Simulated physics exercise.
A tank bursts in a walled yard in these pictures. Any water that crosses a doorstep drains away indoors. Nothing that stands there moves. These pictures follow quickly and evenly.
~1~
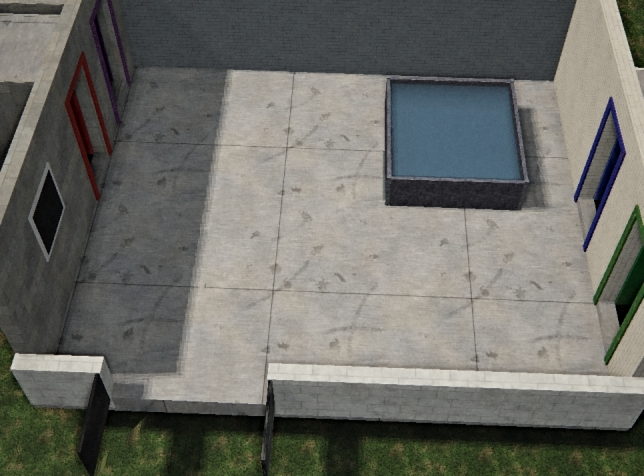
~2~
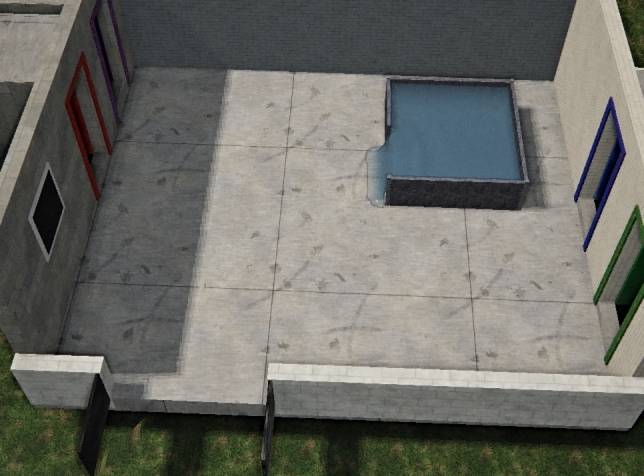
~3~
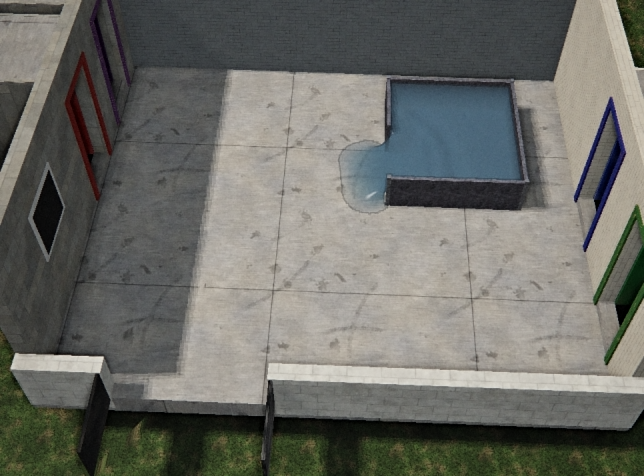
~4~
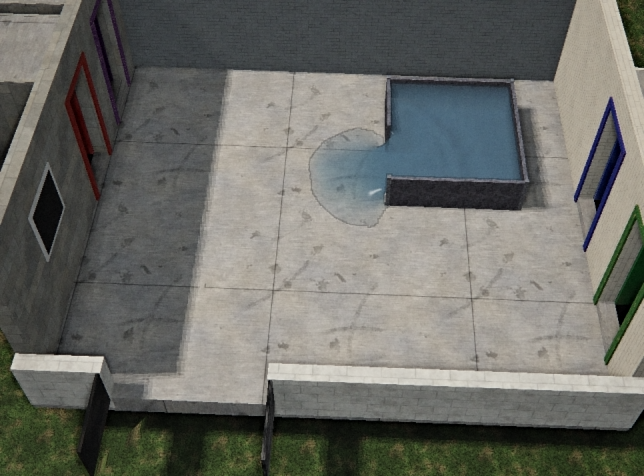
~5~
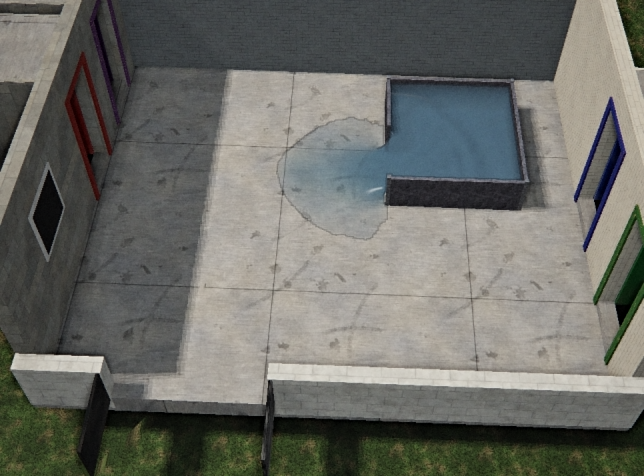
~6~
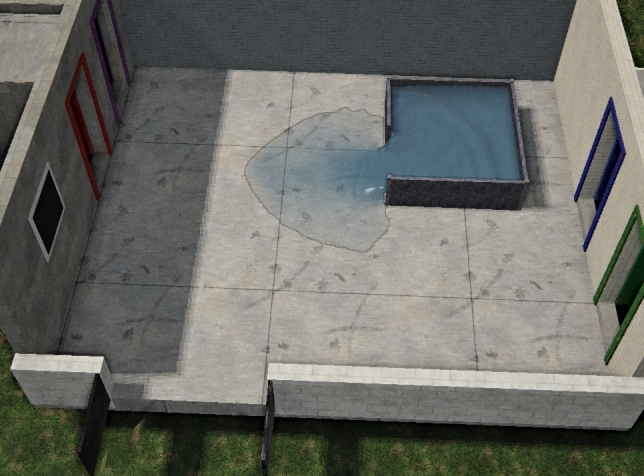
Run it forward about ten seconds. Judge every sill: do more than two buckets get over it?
Result: Purple door: Two buckets or fewer. Red door: Over two buckets. Blue door: Two buckets or fewer. Green door: Two buckets or fewer.
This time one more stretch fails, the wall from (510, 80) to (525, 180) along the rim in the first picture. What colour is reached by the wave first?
Door marked blue.
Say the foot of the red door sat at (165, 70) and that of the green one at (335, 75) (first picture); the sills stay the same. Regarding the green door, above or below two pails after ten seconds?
As it turns out, green stays within bounds.
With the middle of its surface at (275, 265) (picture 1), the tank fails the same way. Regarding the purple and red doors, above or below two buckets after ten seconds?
Purple door stays within it, red door stays within it.
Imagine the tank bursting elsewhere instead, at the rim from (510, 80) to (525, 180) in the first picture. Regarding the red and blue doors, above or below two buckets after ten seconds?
In short: The red door keeps below it; the blue door takes more.
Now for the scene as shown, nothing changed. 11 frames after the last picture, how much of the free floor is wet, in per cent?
Around 45 percent, give or take.
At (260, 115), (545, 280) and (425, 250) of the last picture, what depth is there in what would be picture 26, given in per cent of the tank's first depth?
I'd put them at close to 4 per cent, then 0 per cent, then 0 per cent.
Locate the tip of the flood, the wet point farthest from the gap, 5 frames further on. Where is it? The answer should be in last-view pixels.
The flood front should get to about (125, 179).
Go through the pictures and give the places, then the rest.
In the first picture, the water tank at (453, 131) is whole and still.
In the second picture, water pours out at (389, 168) and has run to (375, 150).
In the third picture, water pours out at (389, 170) and has run to (348, 151).
In the fourth picture, the front is at (316, 158), out from the gap at (389, 171).
In the fifth picture, water pours out at (389, 171) and has run to (284, 162).
In the sixth picture, water pours out at (389, 170) and has run to (252, 166).
A moment on, water covers 25 % of the floor; the purple door not reached, the red door not reached, the blue door not reached, the green door not reached.
Next, water covers 45 % of the floor; the purple door wet at the sill, nothing in, the red door under two buckets in, the blue door not reached, the green door not reached.
Then, water covers 55 % of the floor; the purple door wet at the sill, nothing in, the red door over two buckets in, the blue door not reached, the green door not reached.
Later, water covers 60 % of the floor; the purple door wet at the sill, nothing in, the red door over two buckets in, the blue door not reached, the green door not reached.
In the end, water covers 80 % of the floor; the purple door wet at the sill, nothing in, the red door far over two buckets in, the blue door not reached, the green door not reached.
